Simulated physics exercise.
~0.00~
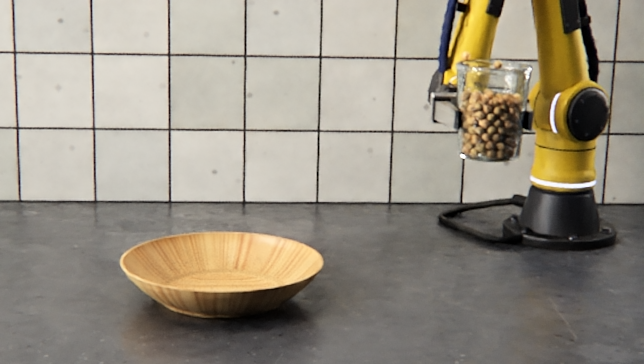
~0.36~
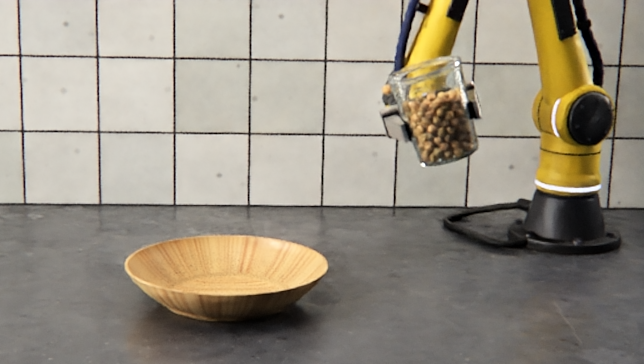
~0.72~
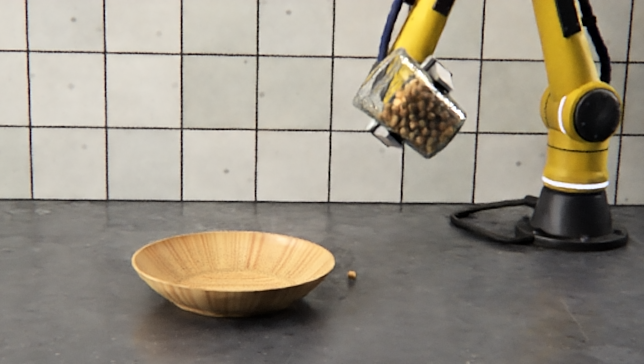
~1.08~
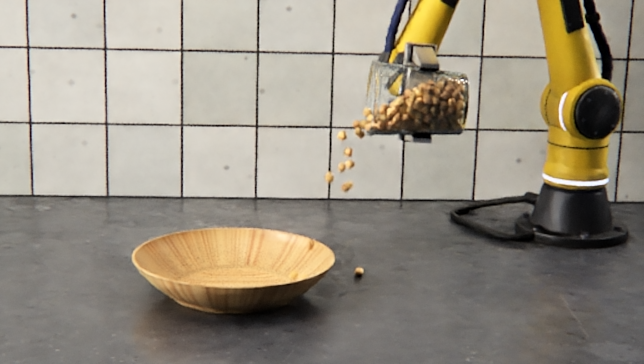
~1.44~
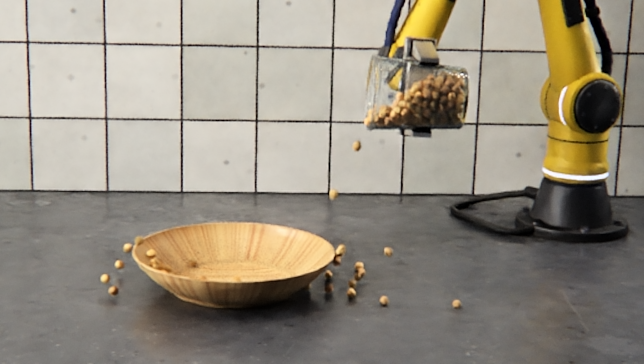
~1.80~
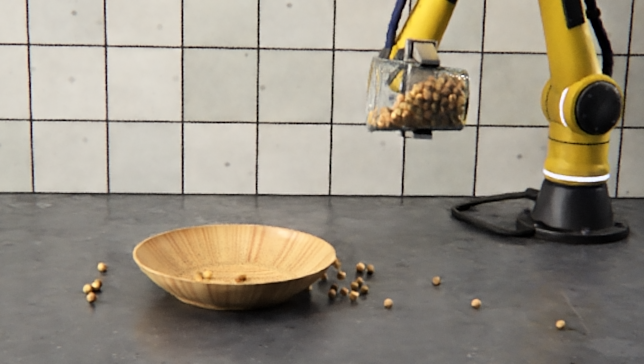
On a dark countertop, a yellow robot arm tips a glass of chickpeas sideways, scattering several around a shallow wooden bowl.
